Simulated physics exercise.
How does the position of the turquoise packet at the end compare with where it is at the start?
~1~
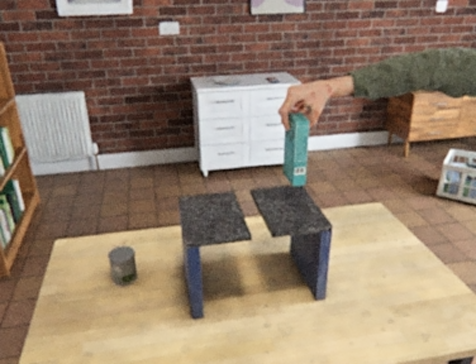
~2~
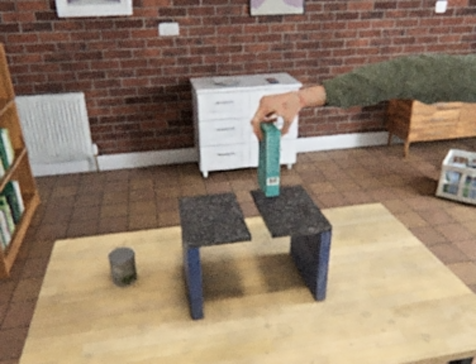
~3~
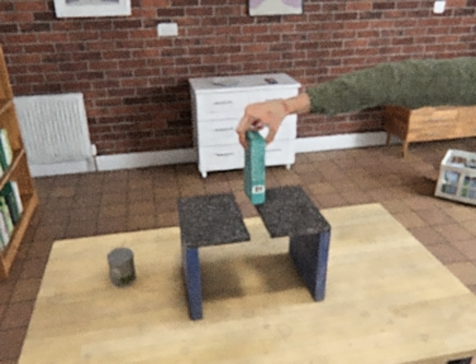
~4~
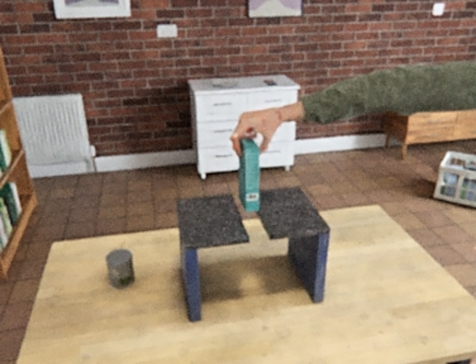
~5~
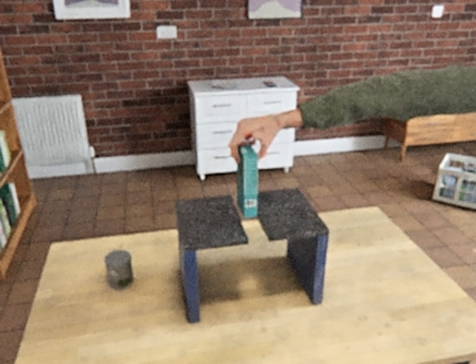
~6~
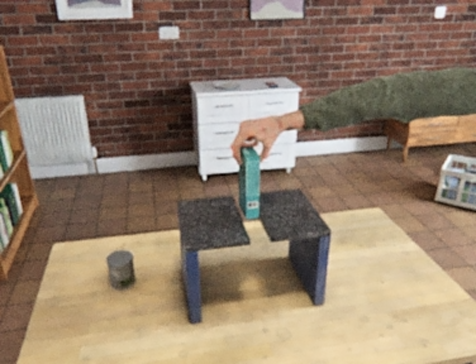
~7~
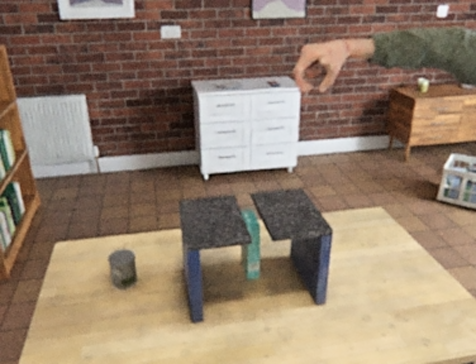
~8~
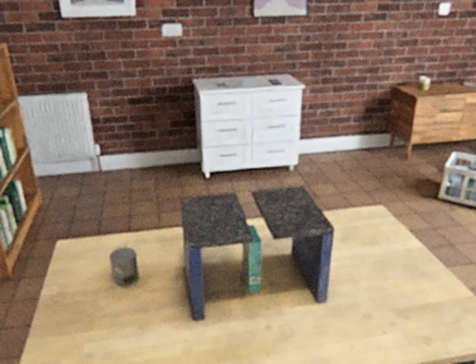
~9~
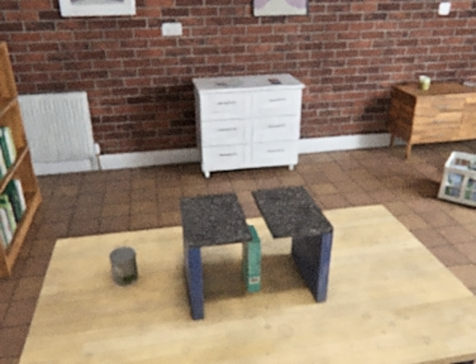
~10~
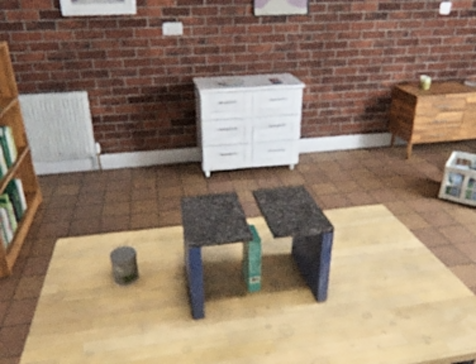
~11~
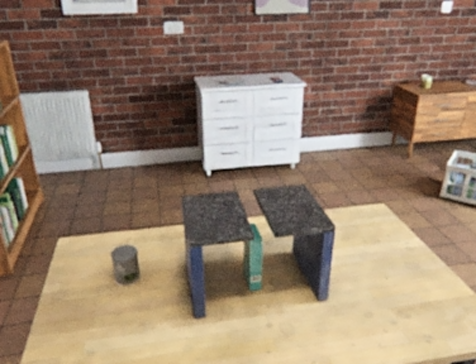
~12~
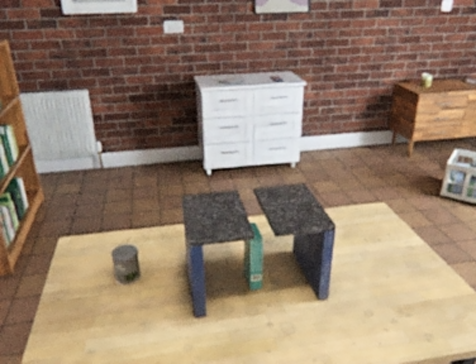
At the start the packet is held in the air above the right support, and at the end it stands lower and further left, on the table between the two supports.
